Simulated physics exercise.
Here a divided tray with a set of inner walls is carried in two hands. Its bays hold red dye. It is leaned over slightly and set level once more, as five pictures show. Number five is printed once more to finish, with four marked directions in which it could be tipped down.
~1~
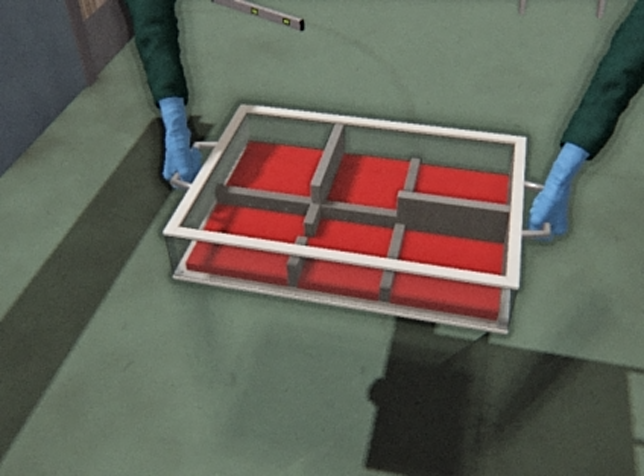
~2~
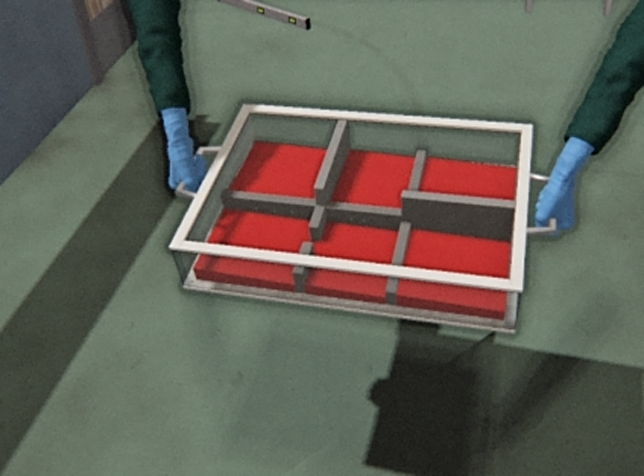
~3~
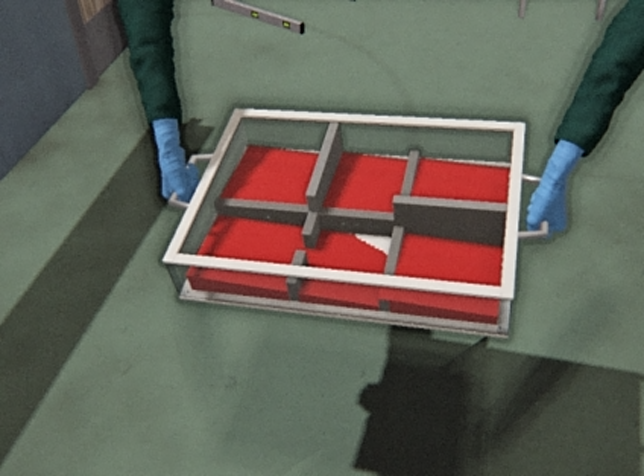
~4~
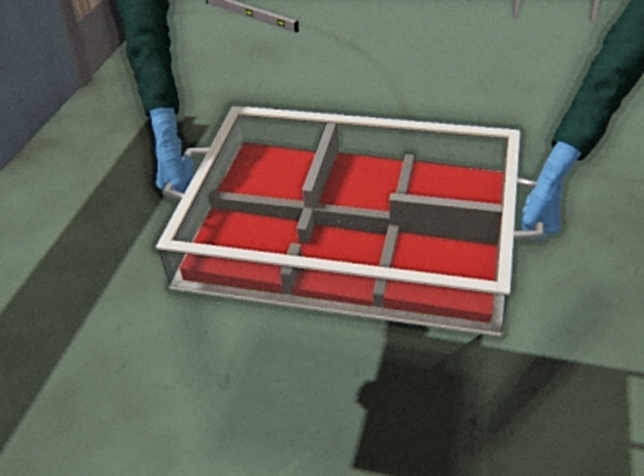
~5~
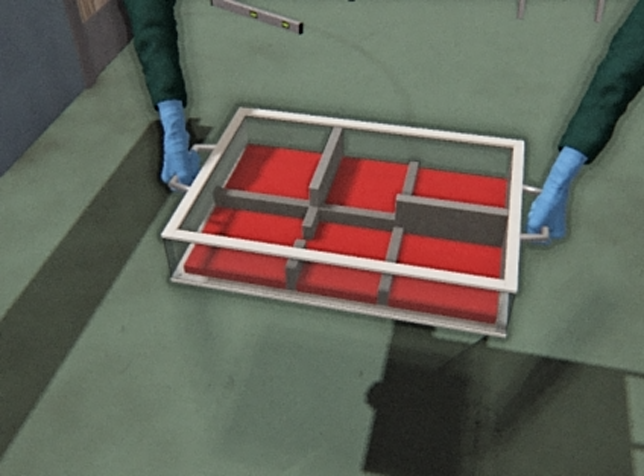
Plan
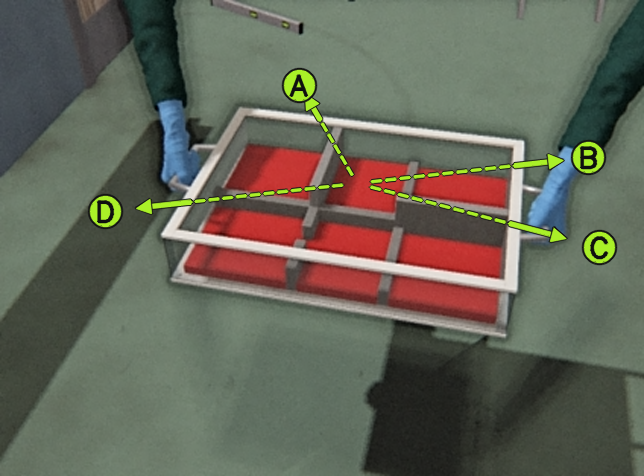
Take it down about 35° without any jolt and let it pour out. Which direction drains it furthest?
Best: D.
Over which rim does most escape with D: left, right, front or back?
The left rim.
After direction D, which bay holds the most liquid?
It is the front left one.
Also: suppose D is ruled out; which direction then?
That is direction A.
On the marked copy, A ends at (308, 99); B ends at (557, 160); C ends at (560, 237); D ends at (141, 207).
If A is chosen, about 51 % stays in the tray, the largest part in the back left bay.
If B is chosen, about 72 % stays in the tray, the largest part in the back right bay.
If C is chosen, about 71 % stays in the tray, the largest part in the front right bay.
If D is chosen, about 38 % stays in the tray, the largest part in the front left bay.
